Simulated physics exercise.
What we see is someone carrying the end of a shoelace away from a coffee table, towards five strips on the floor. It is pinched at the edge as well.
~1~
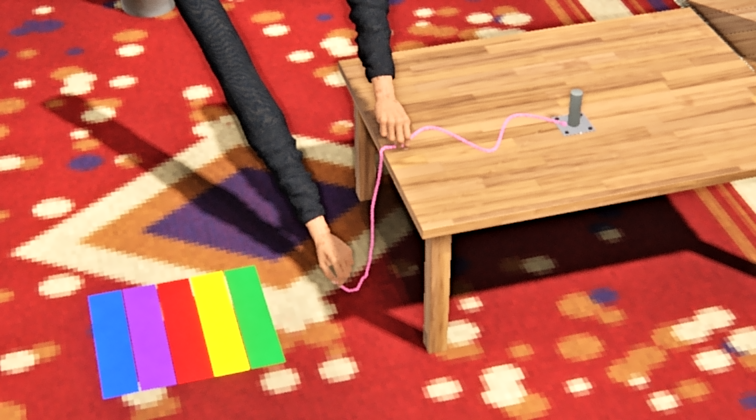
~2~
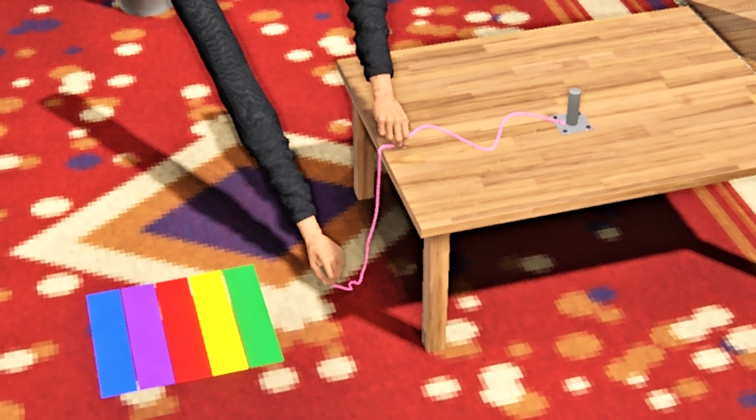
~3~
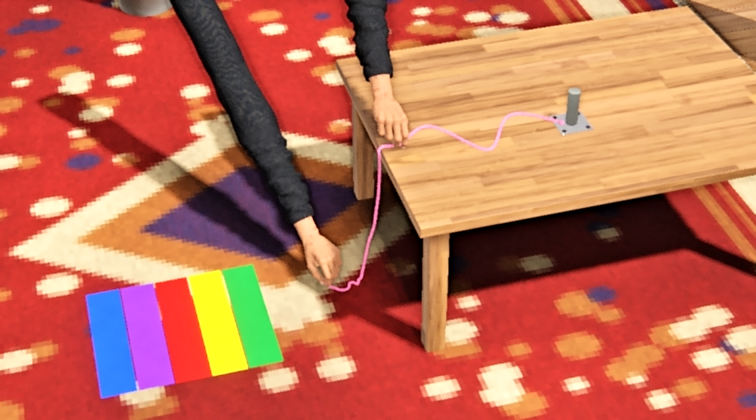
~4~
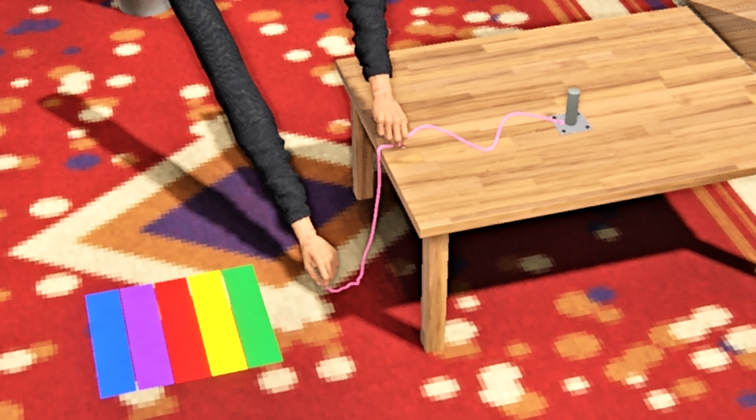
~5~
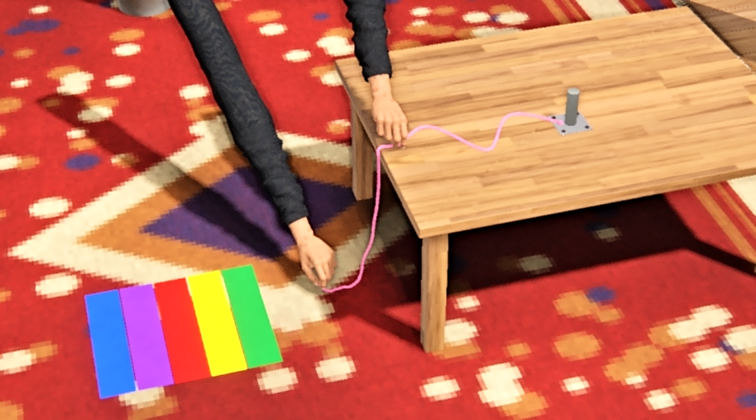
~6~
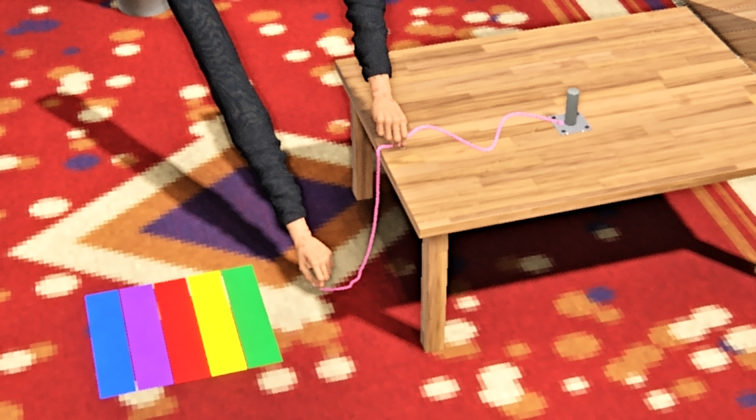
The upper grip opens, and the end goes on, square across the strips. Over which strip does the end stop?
The purple one.
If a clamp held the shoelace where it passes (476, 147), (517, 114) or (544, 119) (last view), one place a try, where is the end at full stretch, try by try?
The places are (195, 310), (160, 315) and (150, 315).
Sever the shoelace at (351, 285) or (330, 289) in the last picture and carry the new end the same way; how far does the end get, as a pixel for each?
Try by try, around (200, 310) and (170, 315).
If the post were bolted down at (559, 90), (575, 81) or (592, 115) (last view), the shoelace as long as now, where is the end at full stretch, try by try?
Near (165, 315), (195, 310) and (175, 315).
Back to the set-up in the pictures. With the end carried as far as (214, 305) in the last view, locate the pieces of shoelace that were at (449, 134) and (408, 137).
At (398, 150), then (373, 184).
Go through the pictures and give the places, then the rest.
End (337, 283); green (263, 347); yellow (227, 354); red (191, 361); purple (155, 368); blue (118, 376), in the first picture.
End (328, 283); shoelace through (529, 115) (496, 143) (439, 128) (381, 151) (377, 209) (365, 266), in the second picture.
End (326, 284), in the third picture.
End (323, 284); shoelace through (528, 115) (495, 143) (437, 128) (380, 151) (376, 209) (362, 266), in the fourth picture.
End (320, 285), in the fifth picture.
End (318, 285); shoelace through (527, 115) (495, 143) (437, 129) (379, 151) (377, 209) (362, 267), in the sixth picture.
A little later, end near (215, 305); over yellow.
Next, end near (170, 314); over red.
When it is tight, end near (145, 319); over purple. It halts on the purple strip.
